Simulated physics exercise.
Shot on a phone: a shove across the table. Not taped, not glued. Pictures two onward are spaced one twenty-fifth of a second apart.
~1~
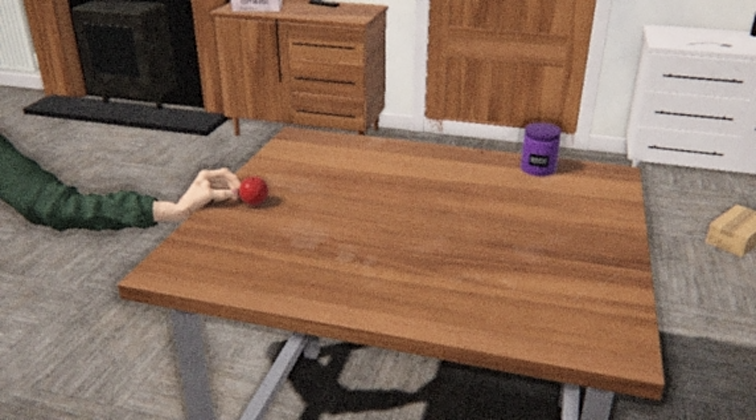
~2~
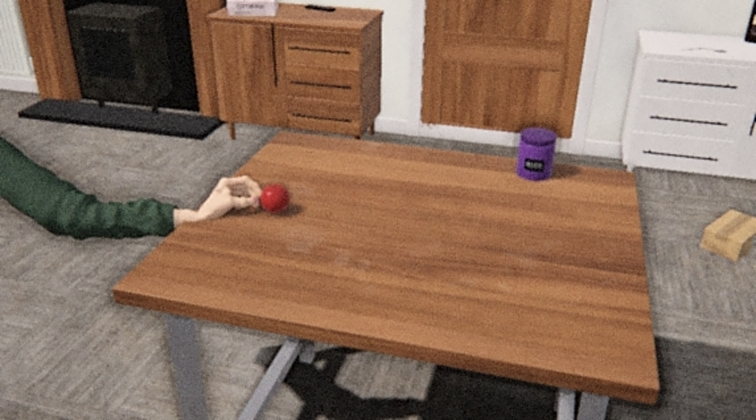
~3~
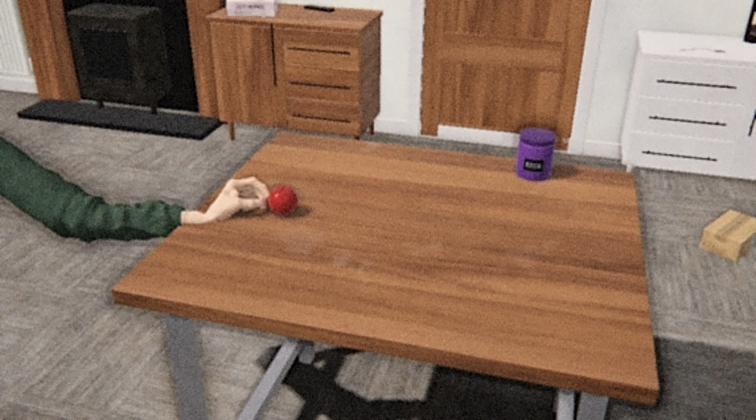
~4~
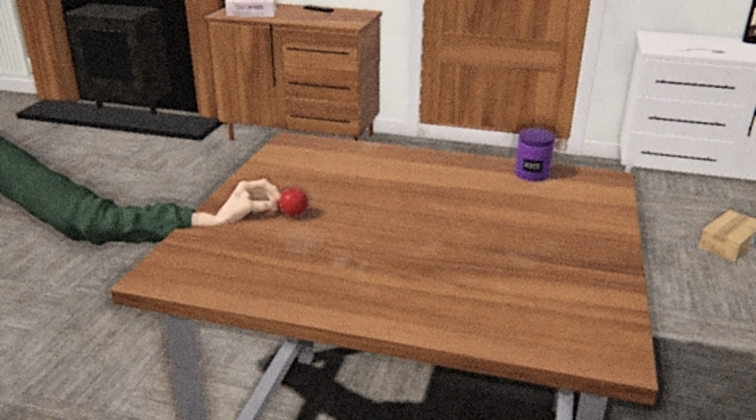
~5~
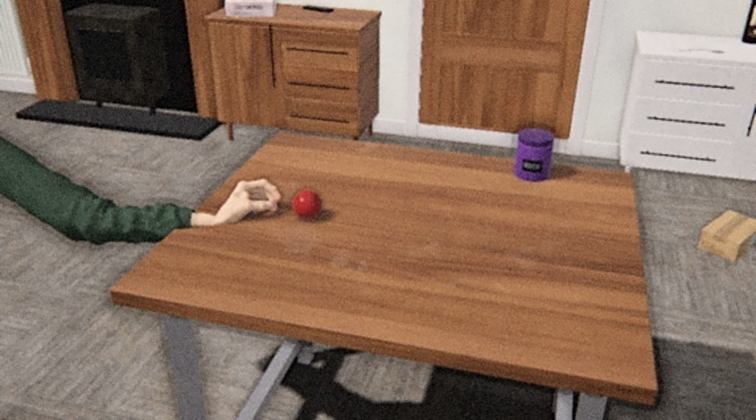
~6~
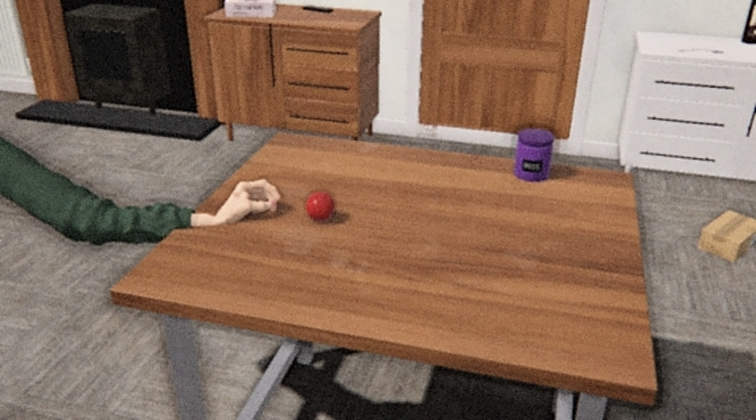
A hand in a green sleeve pushed a red apple to the right across a wooden table, then stayed still as the apple moved a little farther from the fingers, with a purple container standing beyond.
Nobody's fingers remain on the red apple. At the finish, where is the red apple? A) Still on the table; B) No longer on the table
Option B: No longer on the table.
Then, 0.30 s past the last view, red apple displaced well along near (423, 221).
Then, 0.80 s past the last view, red apple displaced well along near (586, 244).
Then, 1.30 s past the last view, red apple now off the table.
Finally, off the table, red apple.
